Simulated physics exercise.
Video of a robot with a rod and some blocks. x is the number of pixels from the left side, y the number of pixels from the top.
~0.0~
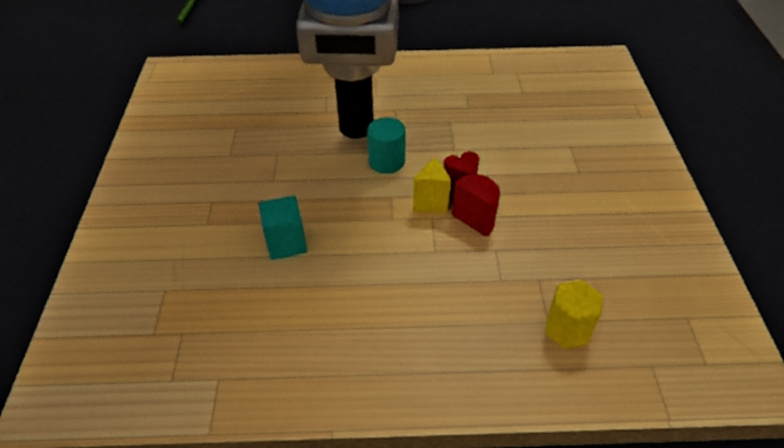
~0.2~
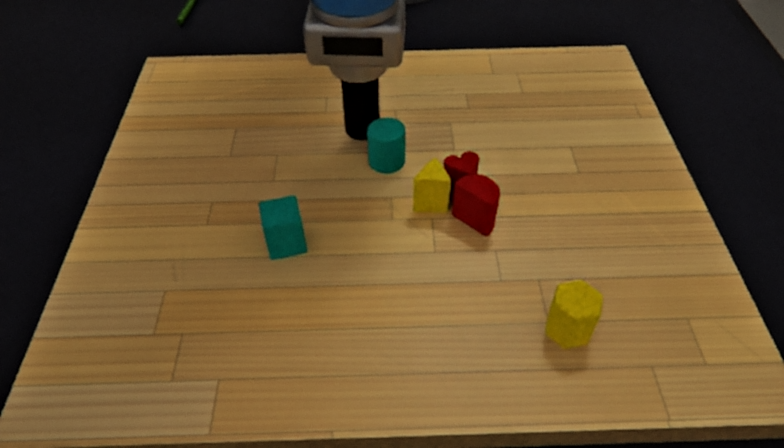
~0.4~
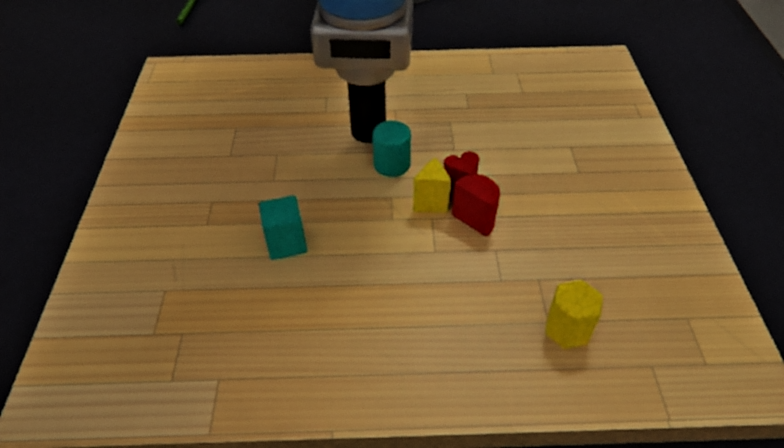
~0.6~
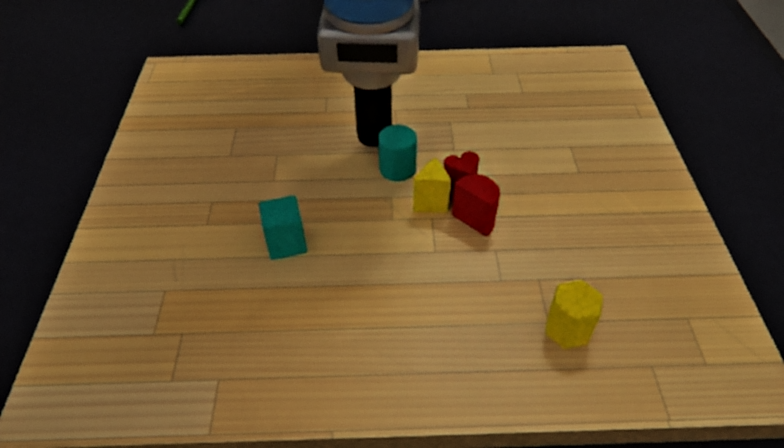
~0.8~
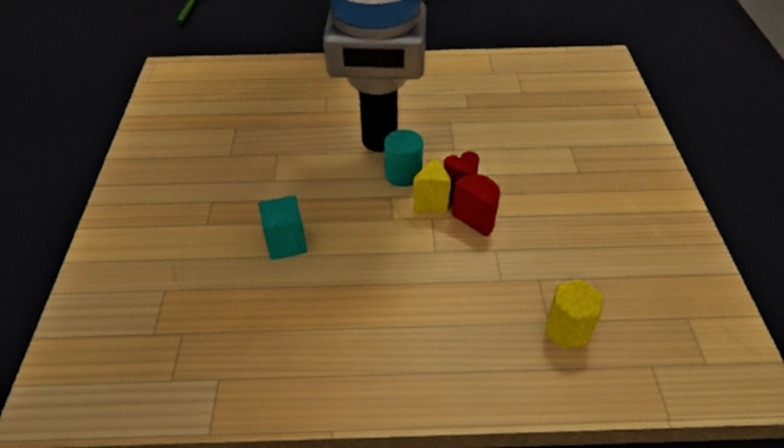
A robot's black rod moved a little to the right and toward the viewer, reached the turquoise cylinder and pushed it slowly closer to the yellow three-sided block, while the other blocks stayed still.
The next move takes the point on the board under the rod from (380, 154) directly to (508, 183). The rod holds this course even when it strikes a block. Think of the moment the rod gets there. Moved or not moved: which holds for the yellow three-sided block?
The yellow three-sided block will not stay where it is.
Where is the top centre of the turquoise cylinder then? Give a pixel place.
I'd say the turquoise cylinder ends with its top centre at (445, 164).
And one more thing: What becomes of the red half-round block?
It shifts position.
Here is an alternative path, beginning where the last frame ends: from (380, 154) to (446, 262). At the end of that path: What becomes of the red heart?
It is no longer where it was.
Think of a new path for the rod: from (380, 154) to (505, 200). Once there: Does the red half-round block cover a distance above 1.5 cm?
Going by the path, yes.
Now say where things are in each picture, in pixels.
The first picture shows rod tip at (357, 128); block tops, turquoise cylinder at (386, 128); yellow three-sided block at (433, 171); red heart at (463, 161); red half-round block at (481, 186).
The second picture shows rod at (363, 129); blocks unchanged.
The third picture shows rod at (369, 132); turquoise cylinder at (392, 131).
The fourth picture shows rod at (375, 136); turquoise cylinder at (398, 136).
The fifth picture shows rod at (380, 140); turquoise cylinder at (404, 141); yellow three-sided block at (433, 171); red heart at (463, 161); red half-round block at (481, 186).
The first path, step by step. One third of the way, rod at (423, 151); turquoise cylinder at (433, 157); yellow three-sided block at (438, 181), turned 30° clockwise; red heart at (470, 163), turned 25° anticlockwise.
Two thirds of the way, rod at (467, 160); turquoise cylinder at (445, 164); yellow three-sided block at (440, 187), turned 55° clockwise; red heart at (478, 167), turned 60° anticlockwise; red half-round block at (489, 193), turned 15° clockwise.
At the end, rod at (510, 169); turquoise cylinder at (445, 164); yellow three-sided block at (440, 187), turned 55° clockwise; red heart at (492, 171); red half-round block at (488, 195).
